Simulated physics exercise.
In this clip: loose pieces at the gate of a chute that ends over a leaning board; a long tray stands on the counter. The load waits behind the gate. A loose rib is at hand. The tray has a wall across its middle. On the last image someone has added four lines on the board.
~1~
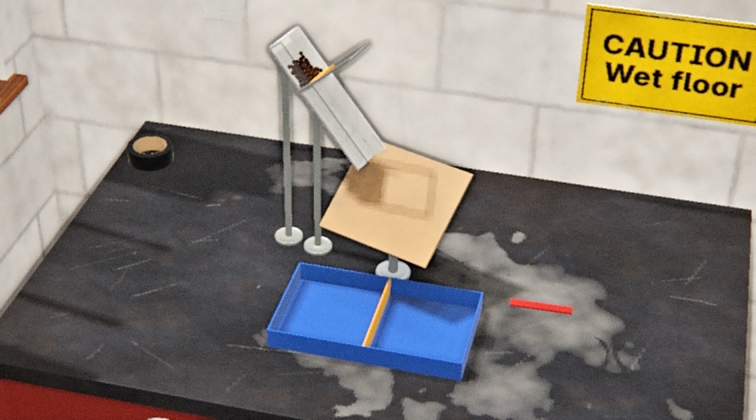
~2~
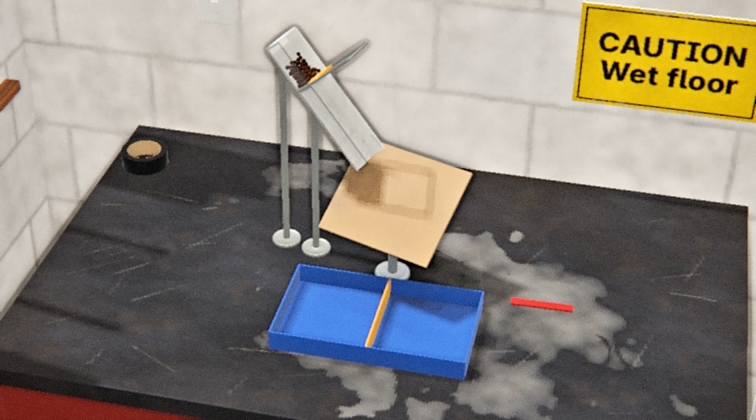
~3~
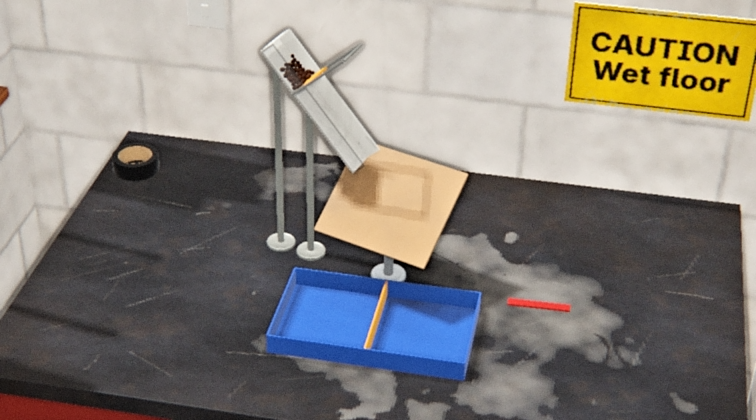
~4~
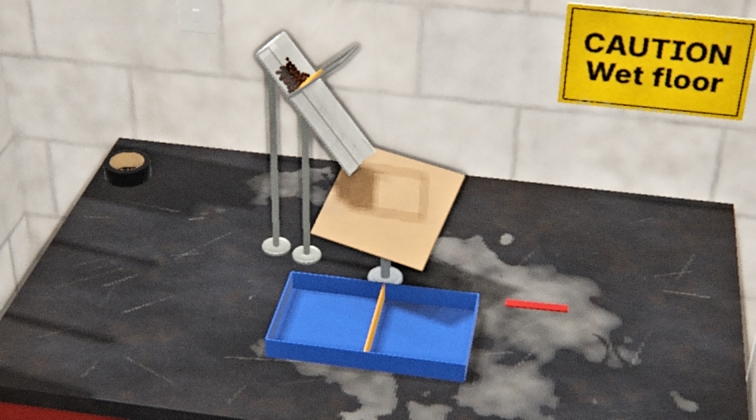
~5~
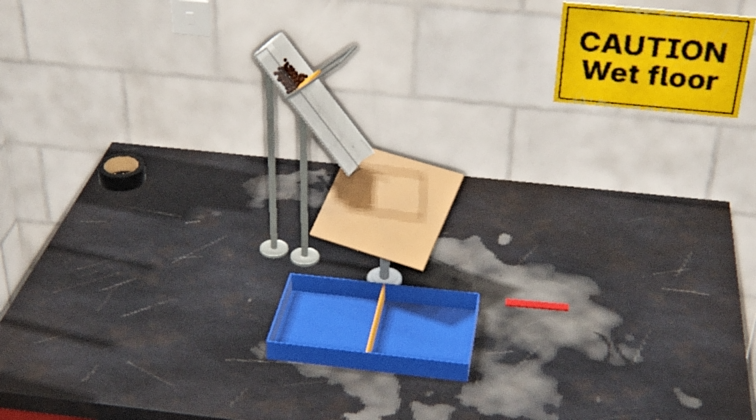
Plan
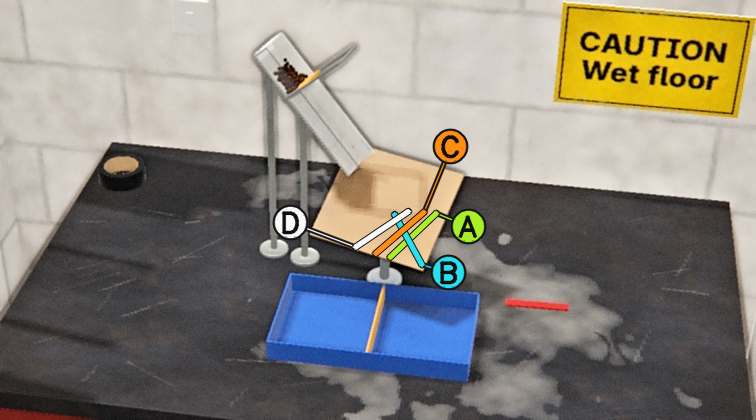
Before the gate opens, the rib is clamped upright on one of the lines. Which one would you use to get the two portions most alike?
Choose B.
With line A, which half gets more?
More lands on the left.
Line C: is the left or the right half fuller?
Left.
On the marked copy, line A from (436, 213) to (390, 257); line B from (394, 214) to (421, 264); line C from (424, 212) to (375, 253); line D from (408, 211) to (355, 247).
With A, of what is caught, all but a few in the left half, a small share in the right.
With B, of what is caught, close to half in the left half, close to half in the right.
With C, of what is caught, all but a few in the left half, a small share in the right.
With D, of what is caught, all but a few in the left half, a small share in the right.
